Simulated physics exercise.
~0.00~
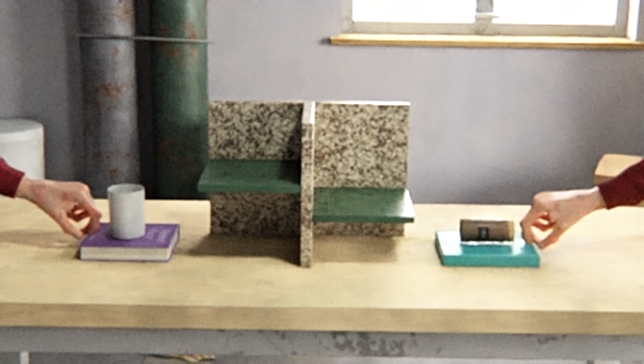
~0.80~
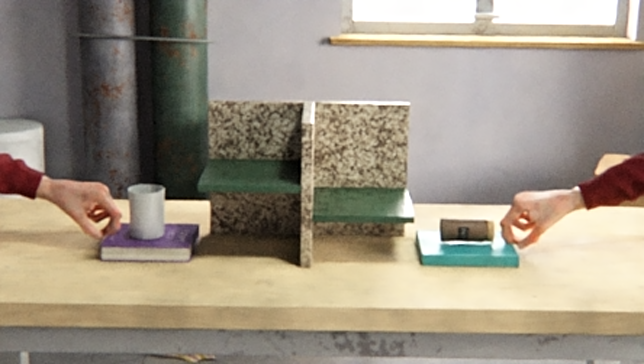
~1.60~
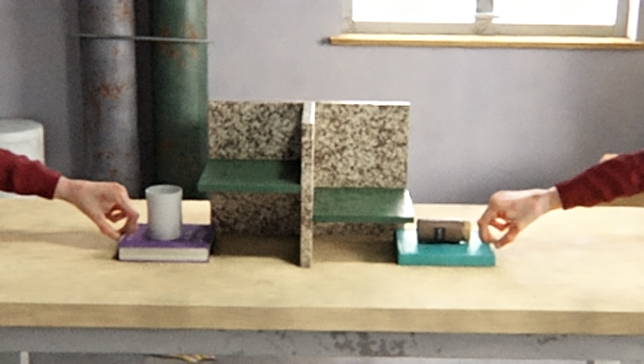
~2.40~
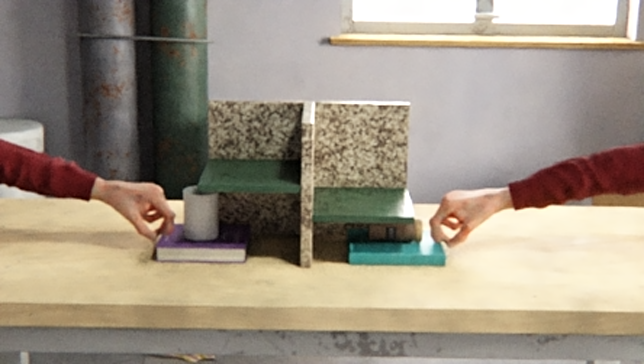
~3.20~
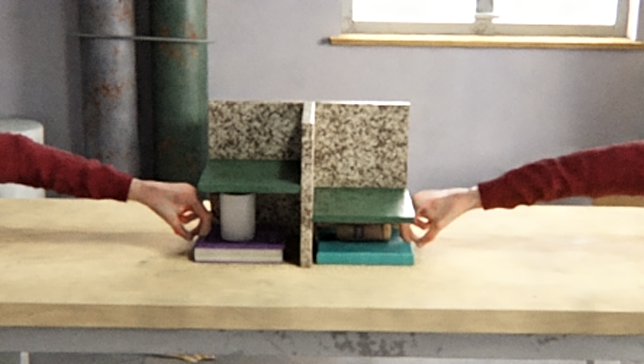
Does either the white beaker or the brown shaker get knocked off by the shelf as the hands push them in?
No, neither one is knocked off. The white beaker goes under the shelf still upright on the purple book, and the brown shaker goes under still lying on the turquoise tray.
Two hands slid a purple book carrying an upright white beaker in from the left and a turquoise tray carrying a brown shaker on its side in from the right, until both loads sat beneath the low green shelves.
